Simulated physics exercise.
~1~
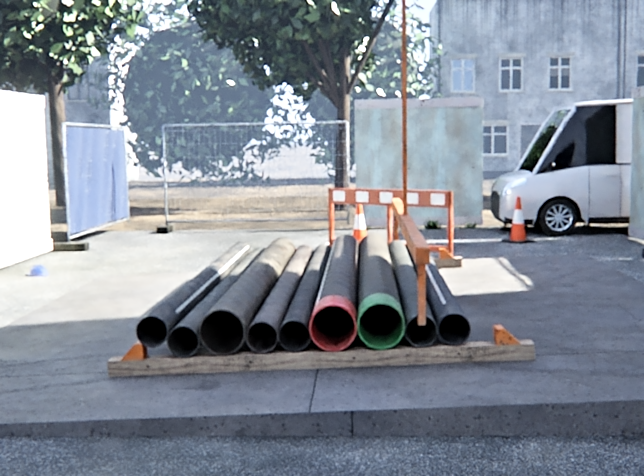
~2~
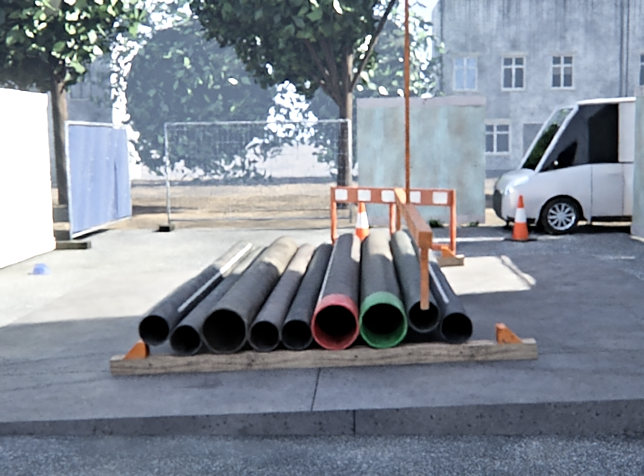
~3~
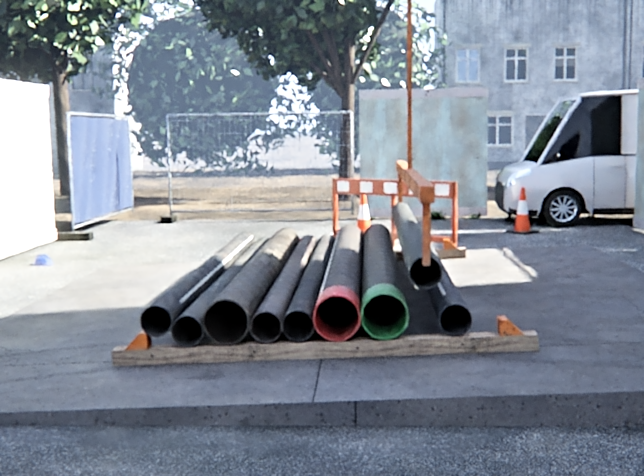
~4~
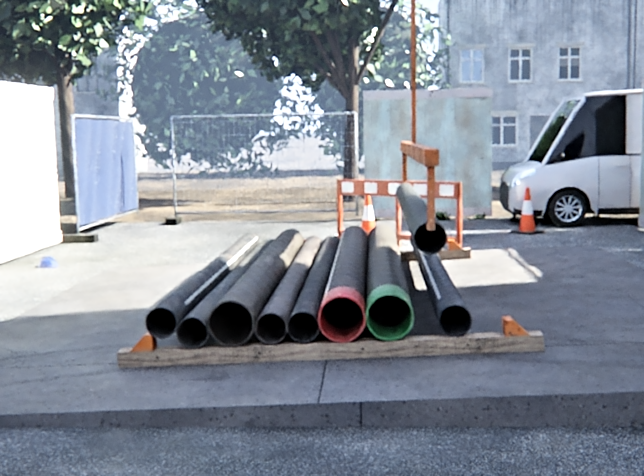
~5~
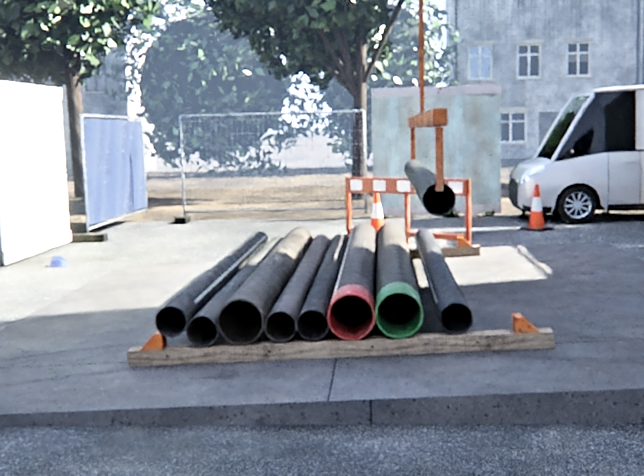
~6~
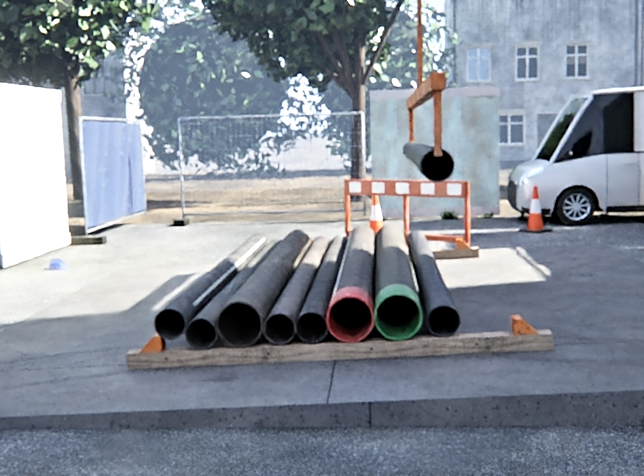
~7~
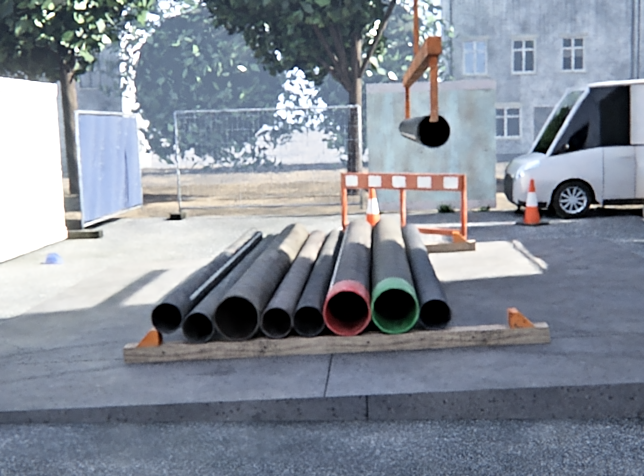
Orange lifting beam hoisting one dark pipe from a row on timber, the rightmost pipe shifting left beside the still green one.
